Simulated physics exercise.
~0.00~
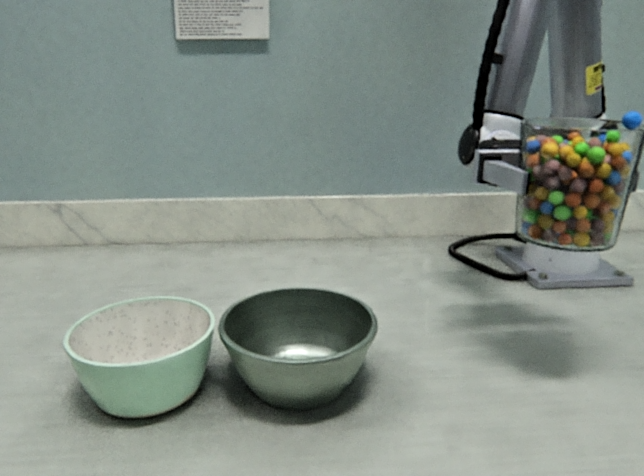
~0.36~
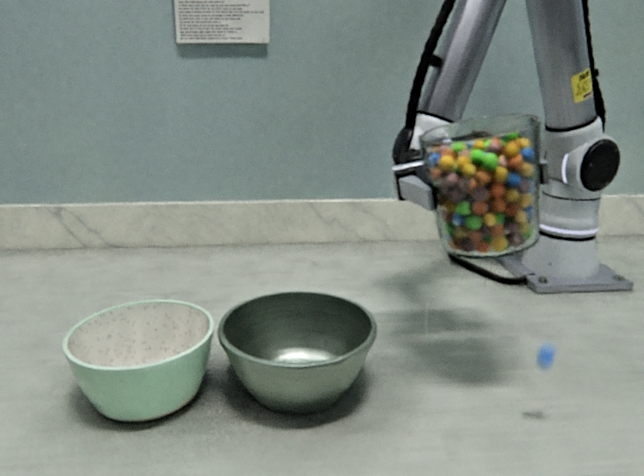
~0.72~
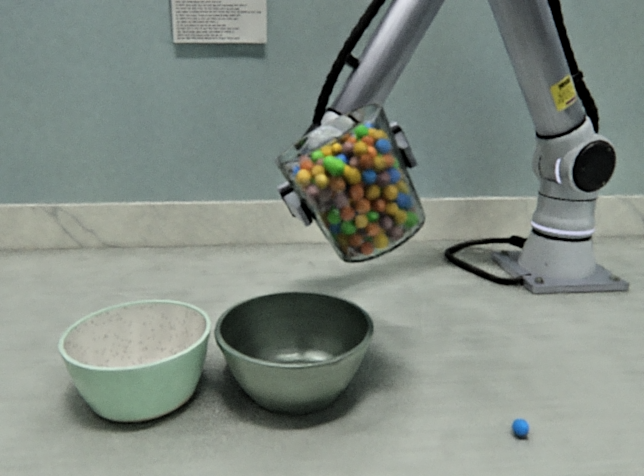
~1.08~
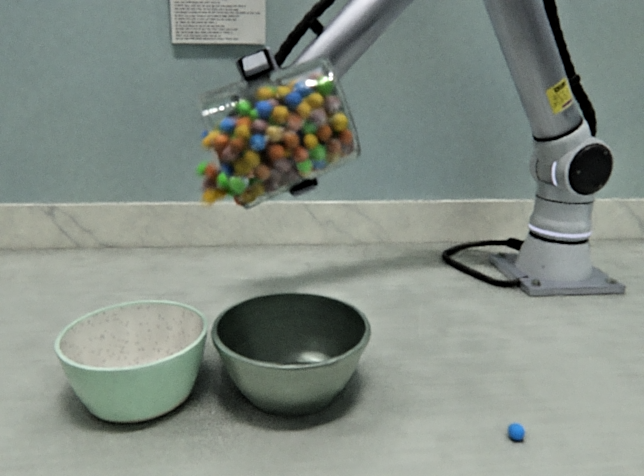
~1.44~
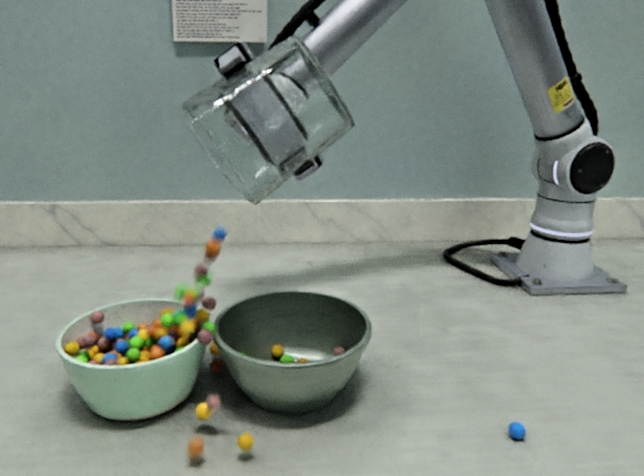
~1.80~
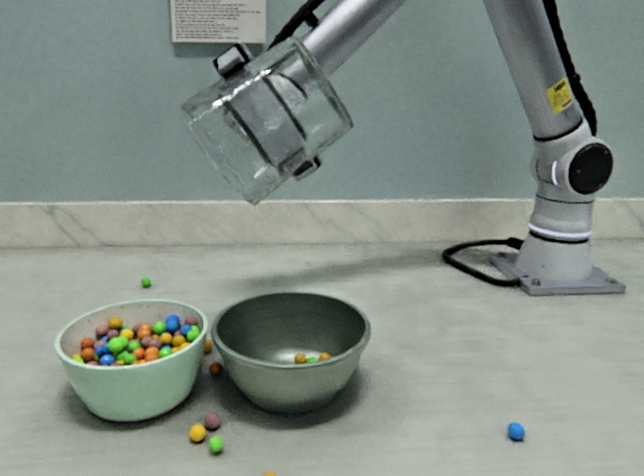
On a grey table top, a robot arm tips colourful balls mostly into the left bowl, spilling several.
